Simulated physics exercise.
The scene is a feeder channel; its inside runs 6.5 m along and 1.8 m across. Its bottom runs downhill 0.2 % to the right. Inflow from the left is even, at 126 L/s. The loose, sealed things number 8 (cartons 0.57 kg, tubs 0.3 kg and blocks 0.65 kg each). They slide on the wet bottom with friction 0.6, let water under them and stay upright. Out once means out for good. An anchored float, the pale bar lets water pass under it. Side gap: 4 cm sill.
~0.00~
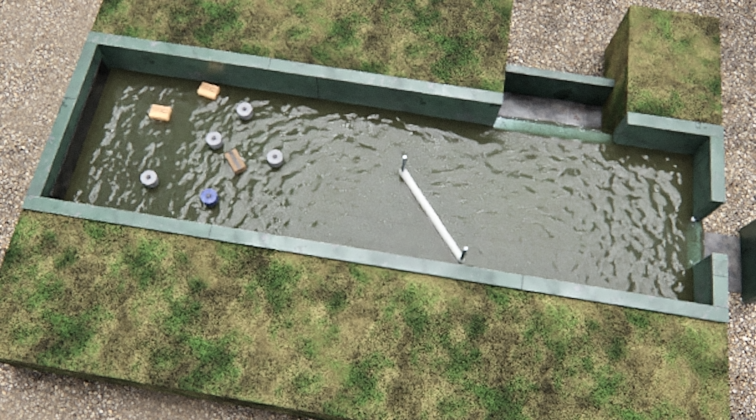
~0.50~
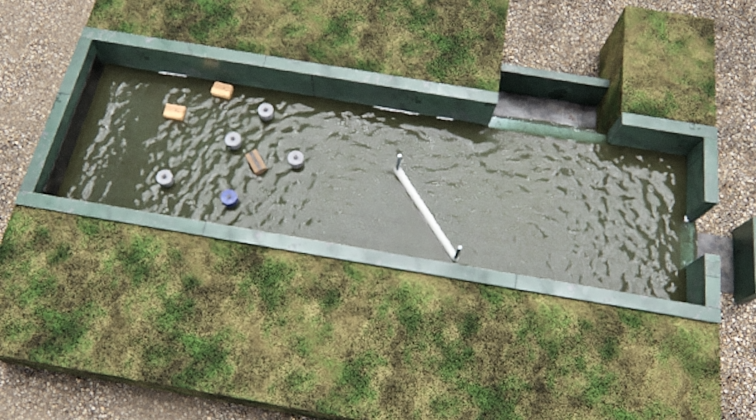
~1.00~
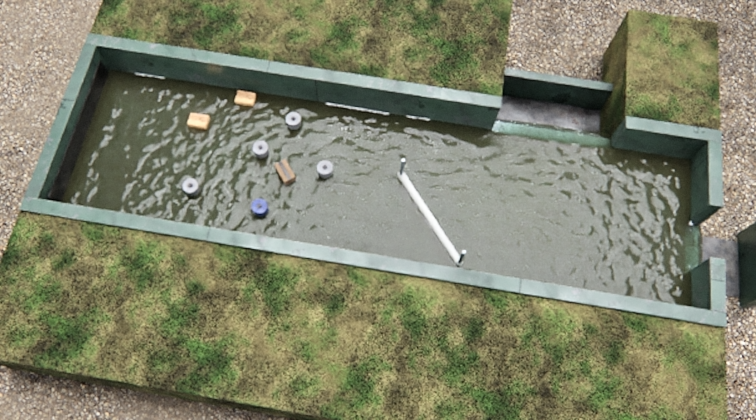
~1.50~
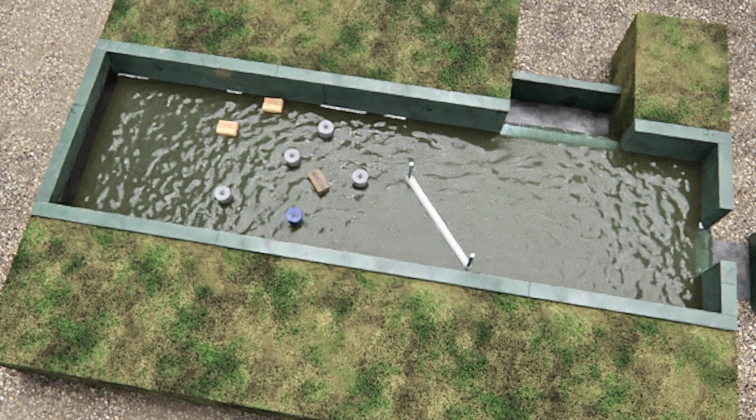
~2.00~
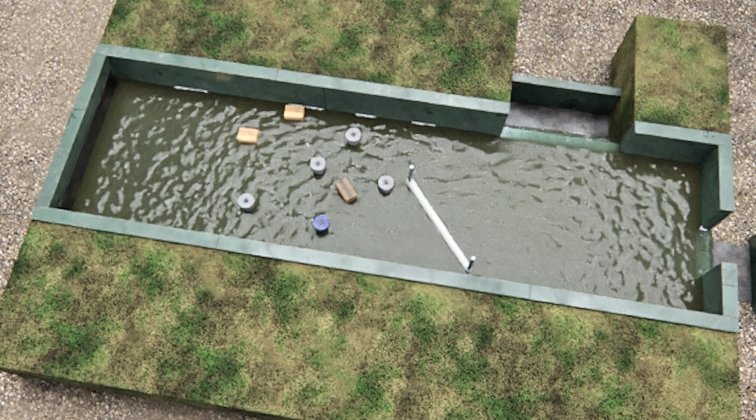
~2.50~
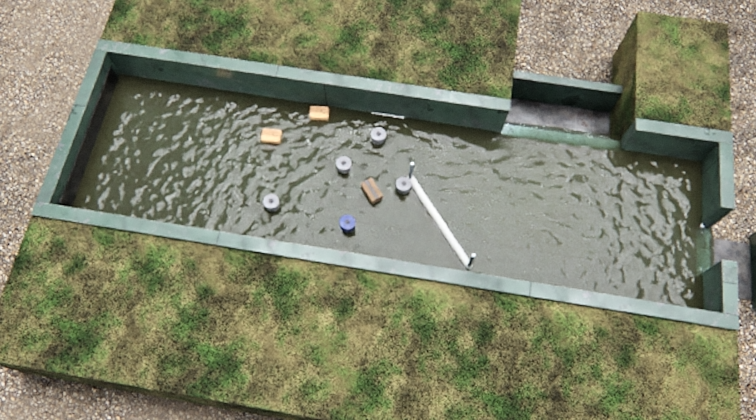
The footage shows a blue tub, several grey tubs and a few tan and brown blocks floating steadily rightward together along a walled water channel, until one grey tub is beside the slanted pale bar, which stays in place.
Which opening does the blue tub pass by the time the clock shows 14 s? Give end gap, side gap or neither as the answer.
I would say neither.
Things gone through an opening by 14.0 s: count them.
4 in total.
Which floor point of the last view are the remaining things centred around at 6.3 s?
They're centred close to (463, 217).
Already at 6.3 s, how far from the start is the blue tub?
Displacement by then near 250 cm.
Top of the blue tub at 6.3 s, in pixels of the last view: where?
(462, 272).
After 3.5 s the blue tub is near (398, 230), 1.9 m from its start, afloat; 0 of 8 are out; 8 afloat.
After 6.3 s the blue tub is near (462, 272), 2.6 m from its start, afloat; 1 of 8 are out; 7 afloat.
After 10.0 s the blue tub is near (462, 272), 2.6 m from its start, afloat; 4 of 8 are out; 4 afloat.
After 14.0 s the blue tub is near (462, 272), 2.6 m from its start, afloat; 4 of 8 are out; 4 afloat.
